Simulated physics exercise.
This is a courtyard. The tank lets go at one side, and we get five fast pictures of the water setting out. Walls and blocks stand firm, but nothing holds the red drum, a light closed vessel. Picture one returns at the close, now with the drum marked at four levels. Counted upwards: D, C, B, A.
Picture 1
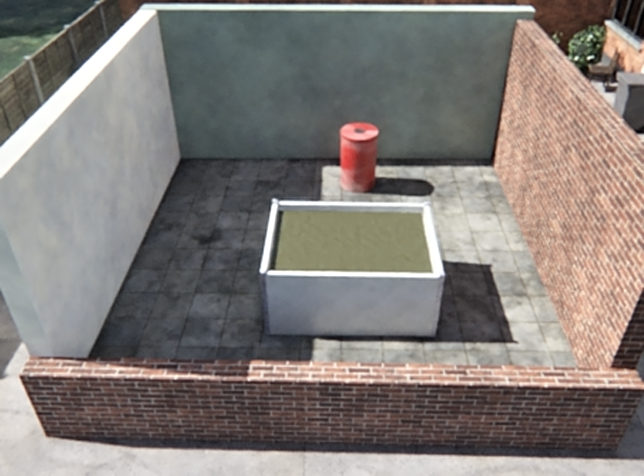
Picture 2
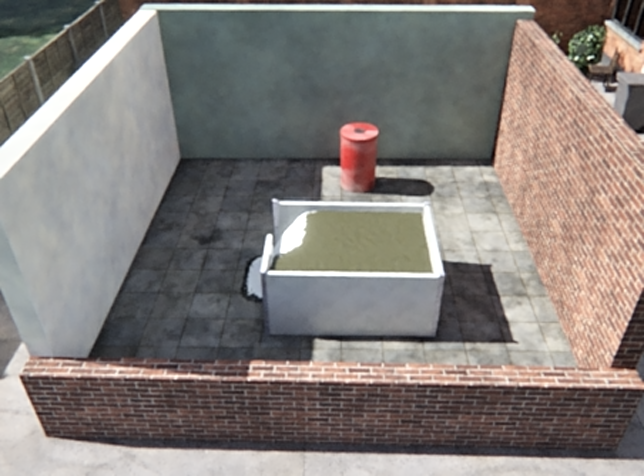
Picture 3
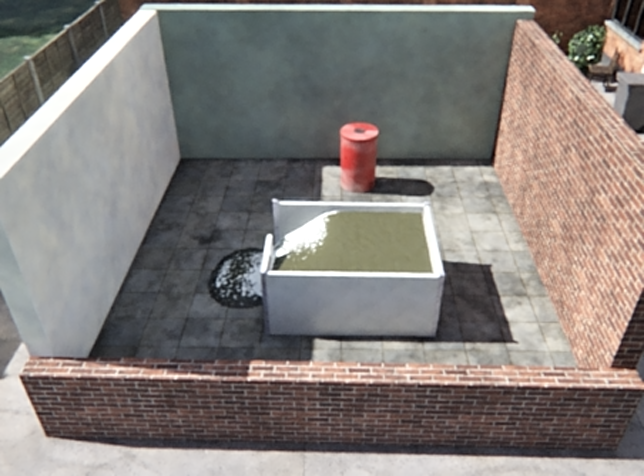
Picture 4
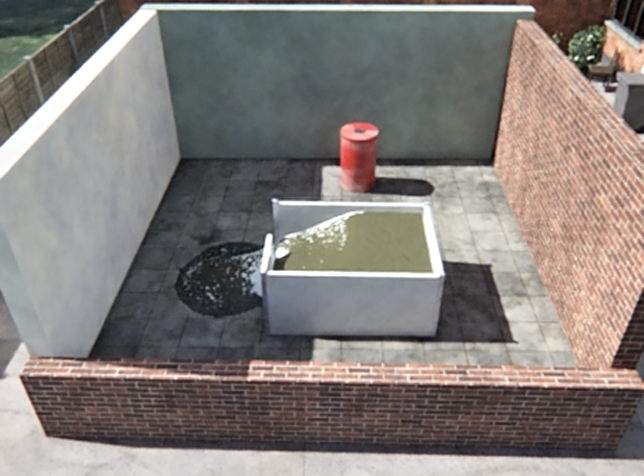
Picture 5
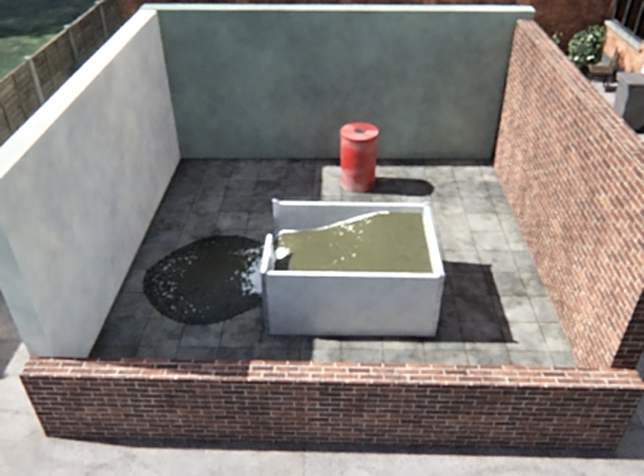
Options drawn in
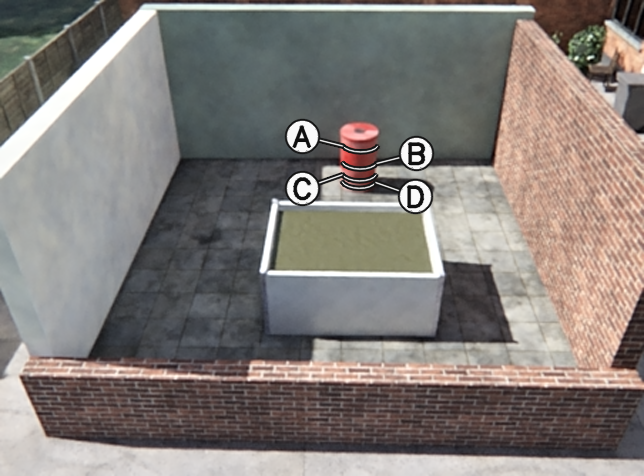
Murky water pouring from the left side of a white tank and spreading across courtyard paving, a red drum standing behind.
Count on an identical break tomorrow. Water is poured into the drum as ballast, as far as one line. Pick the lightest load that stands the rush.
D is the one.
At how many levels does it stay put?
All four.
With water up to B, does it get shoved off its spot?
No.
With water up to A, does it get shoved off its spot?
No, not at all.
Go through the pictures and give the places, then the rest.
Lid of the red drum at (360, 131); tank full, its middle at (351, 242).
Water covers 1 % of the ground and is seen nearest the drum at (258, 260).
Water covers 3 % of the ground and is seen nearest the drum at (260, 253).
Water covers 6 % of the ground and is seen nearest the drum at (260, 252).
Lid of the red drum at (360, 131); water covers 9 % of the ground and is seen nearest the drum at (253, 244).
On the marked copy, A at (360, 151); B at (359, 169); C at (359, 180); D at (359, 188); from the bottom up D, C, B, A.
With A, it does not move.
With B, it does not move.
With C, it does not move.
With D, it shifts by a finger or two and stays.
